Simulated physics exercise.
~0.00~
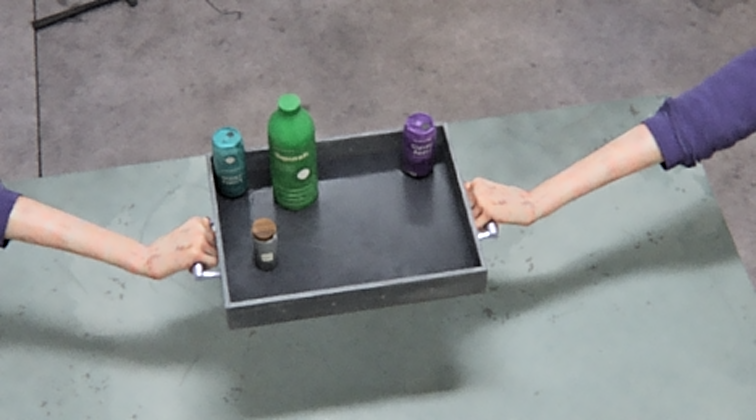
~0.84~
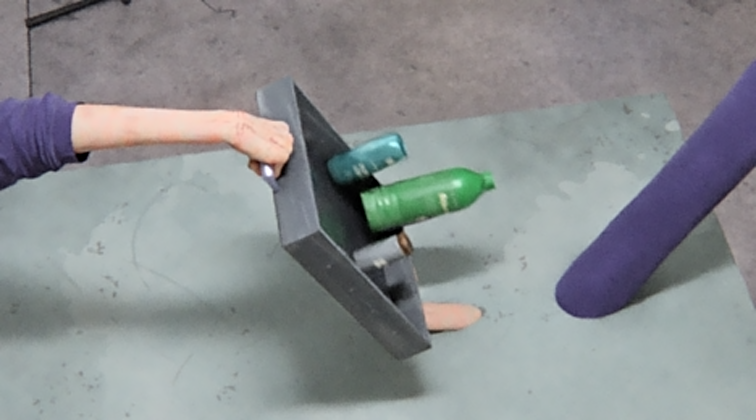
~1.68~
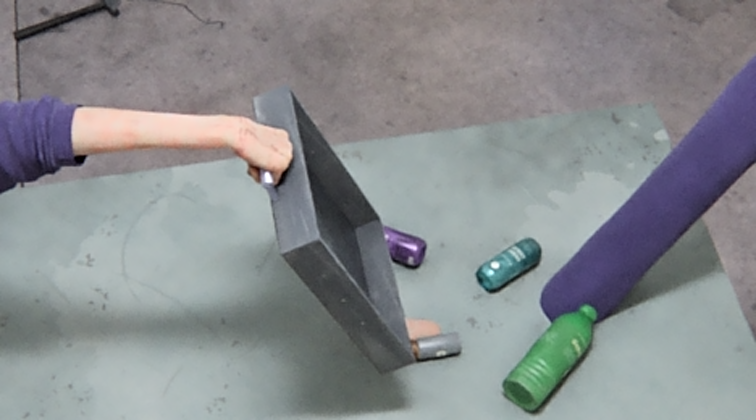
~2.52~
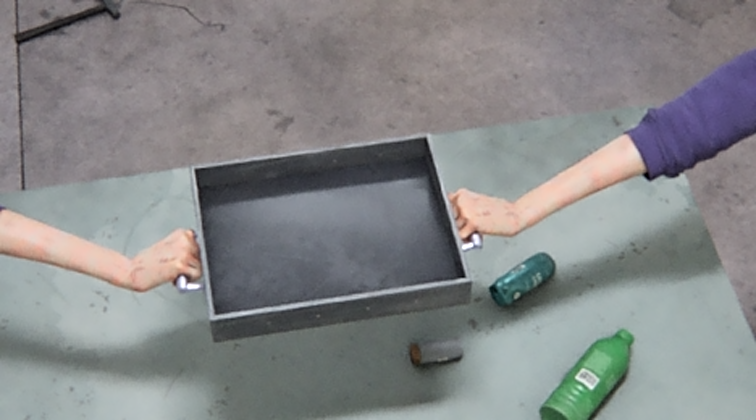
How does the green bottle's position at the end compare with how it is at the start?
At the start the green bottle stands upright in the tray, but at the end it lies on its side on the table.
